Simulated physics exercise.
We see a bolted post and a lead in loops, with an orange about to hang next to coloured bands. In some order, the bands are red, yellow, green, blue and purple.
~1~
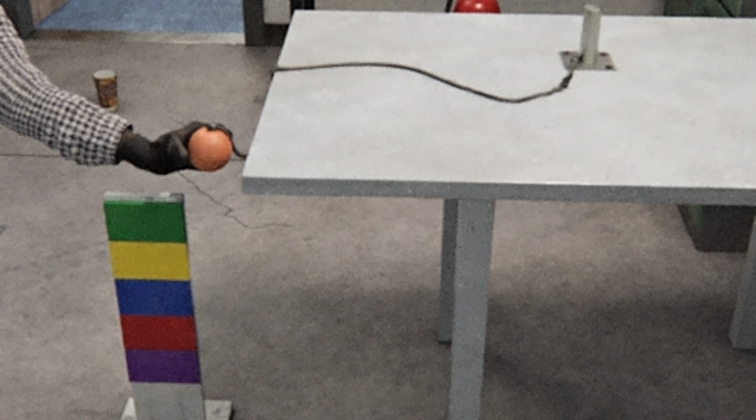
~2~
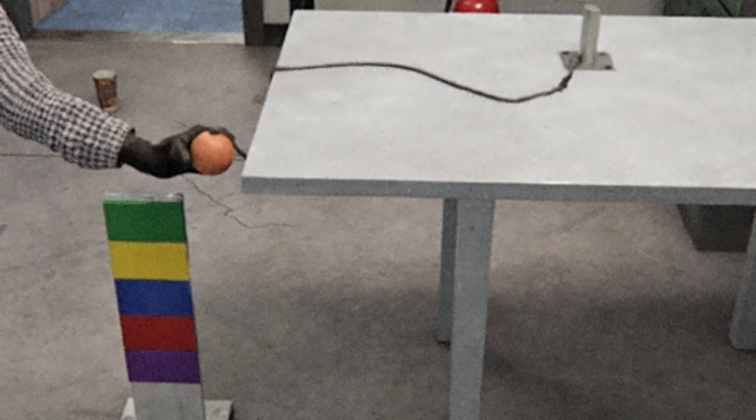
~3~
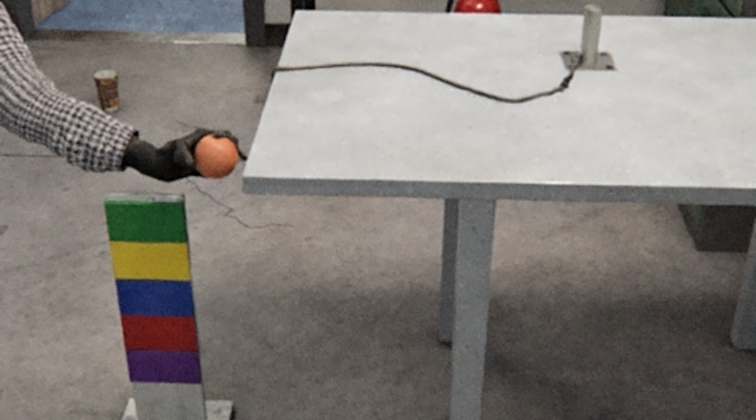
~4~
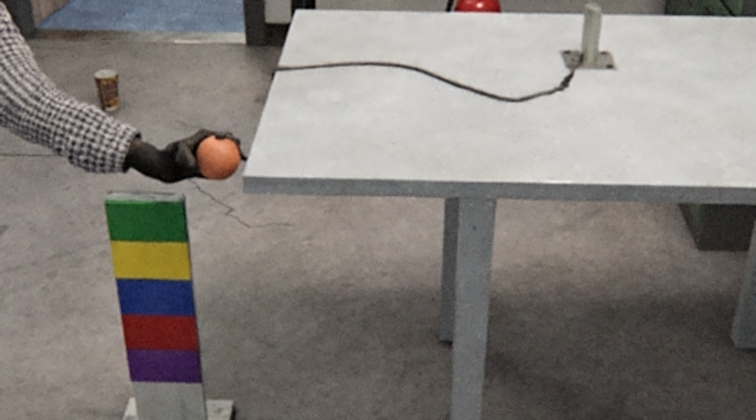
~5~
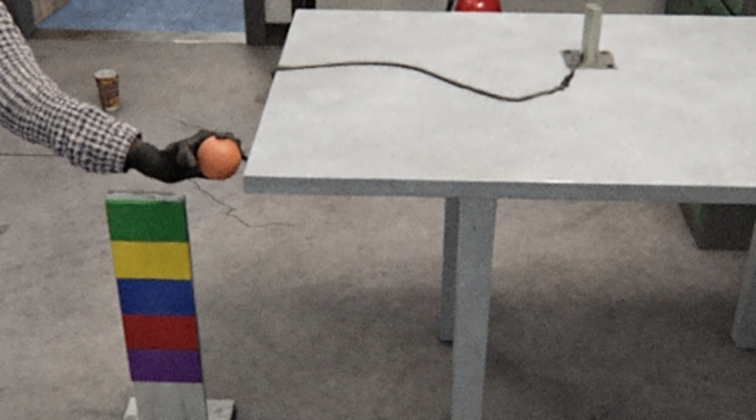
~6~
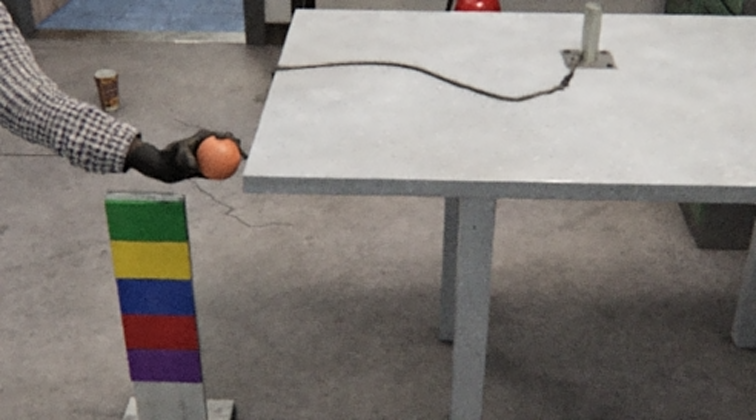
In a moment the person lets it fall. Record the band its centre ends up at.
Centre ends at red.
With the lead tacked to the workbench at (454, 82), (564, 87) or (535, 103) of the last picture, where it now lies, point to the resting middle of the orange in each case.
First near (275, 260), then near (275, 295), then near (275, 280).
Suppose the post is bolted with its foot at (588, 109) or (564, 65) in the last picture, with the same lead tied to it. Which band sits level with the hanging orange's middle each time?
Trial 1 - purple; trial 2 - purple.
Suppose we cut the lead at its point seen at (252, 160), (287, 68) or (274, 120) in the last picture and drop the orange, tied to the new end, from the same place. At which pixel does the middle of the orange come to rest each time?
Respectively (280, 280), (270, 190) and (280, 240).
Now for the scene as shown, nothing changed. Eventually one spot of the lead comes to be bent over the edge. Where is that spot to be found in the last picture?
Near pixel (377, 63).
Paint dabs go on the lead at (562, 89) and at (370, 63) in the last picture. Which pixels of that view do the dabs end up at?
I'd say about (489, 64) for one and about (272, 91) for the other.
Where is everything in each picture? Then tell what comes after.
In the first frame, orange (210, 150); green (144, 223); yellow (149, 262); blue (154, 298); red (158, 334); purple (162, 368).
In the second frame, orange (212, 154); lead through (564, 79) (508, 100) (426, 73) (327, 66) (272, 119).
In the third frame, orange (216, 157).
In the fourth frame, orange (218, 158); lead through (566, 78) (509, 100) (428, 73) (328, 65) (270, 117).
In the fifth frame, orange (218, 158).
In the sixth frame, orange (218, 158); lead through (566, 78) (509, 99) (428, 72) (328, 65) (274, 118).
A little later, orange near (323, 329); level with red.
Next, orange near (265, 316); level with red.
When it is over, orange near (288, 325); level with red. Its middle rests at the red band.
